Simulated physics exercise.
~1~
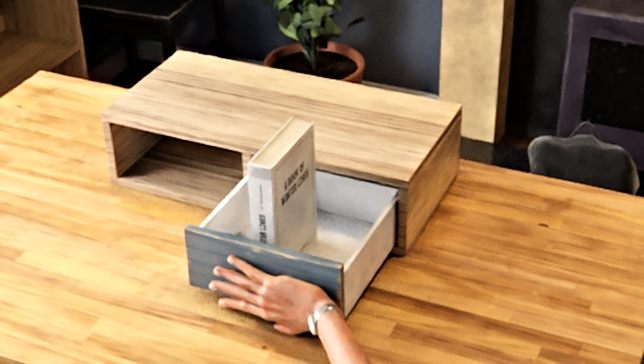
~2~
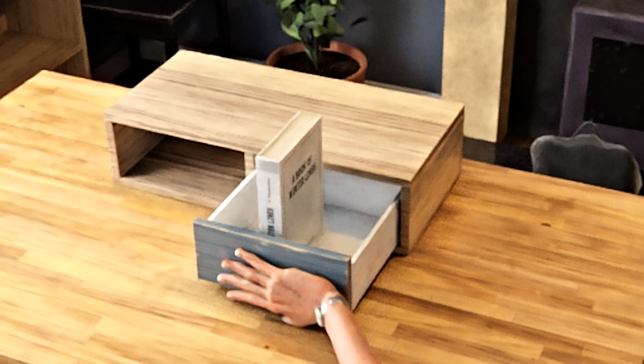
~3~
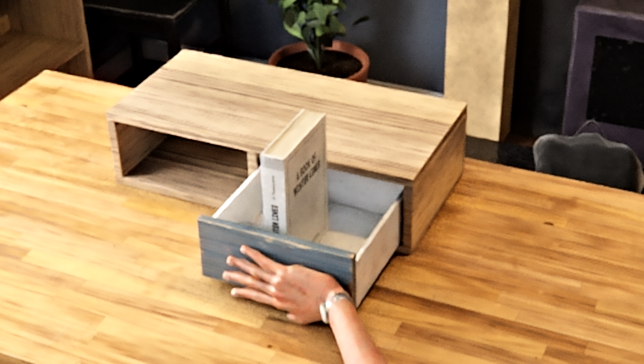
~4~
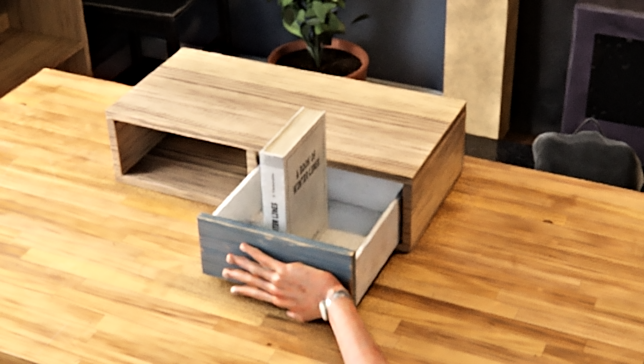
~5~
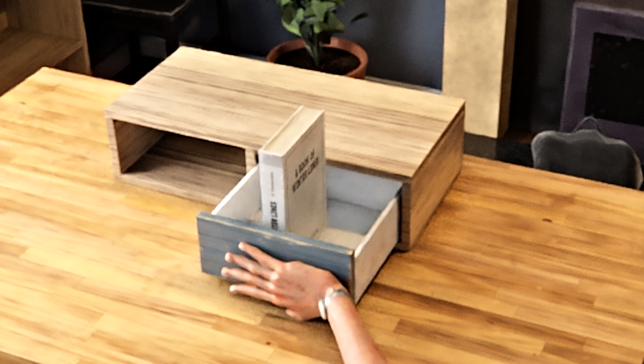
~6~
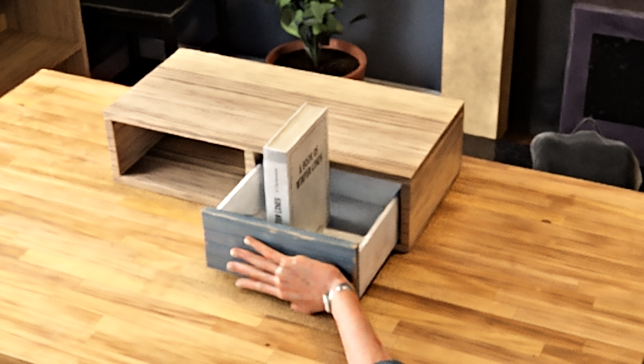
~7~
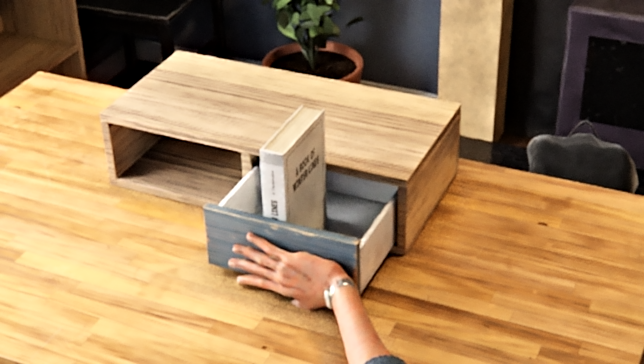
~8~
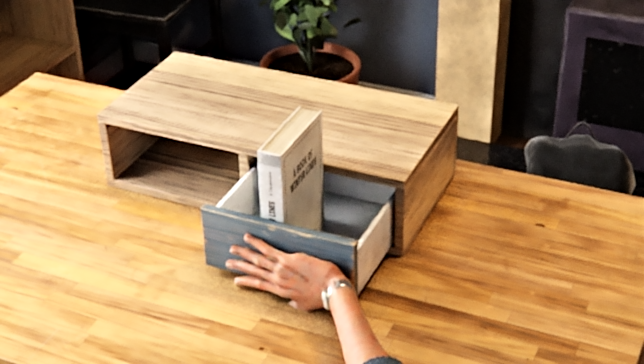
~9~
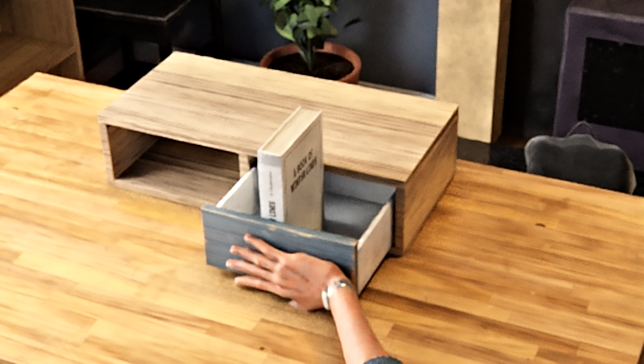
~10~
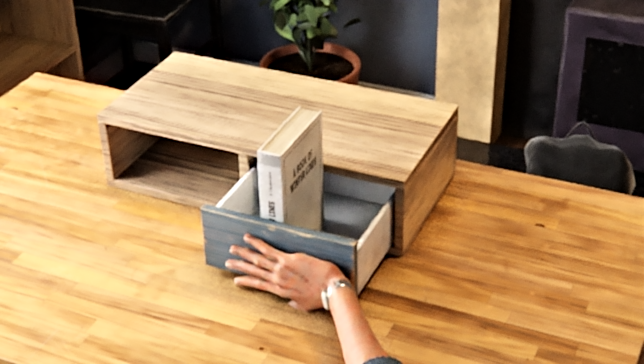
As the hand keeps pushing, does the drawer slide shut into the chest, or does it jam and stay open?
The drawer jams and does not close. It is still sticking out of the chest at the end, with the white book standing upright in it.
A drawer with a blue-grey front and white sides stands pulled out of a low wooden chest on a tabletop, with a white book upright inside it. A hand with a band on its wrist presses against the drawer front, and the drawer shifts a short way toward the chest, carrying the book along. The book stays standing, its top well above the drawer's sides. The hand keeps pushing and the drawer edges in only slightly more. Then it stops moving and stays jammed open, the palm still against its front and the book still upright.
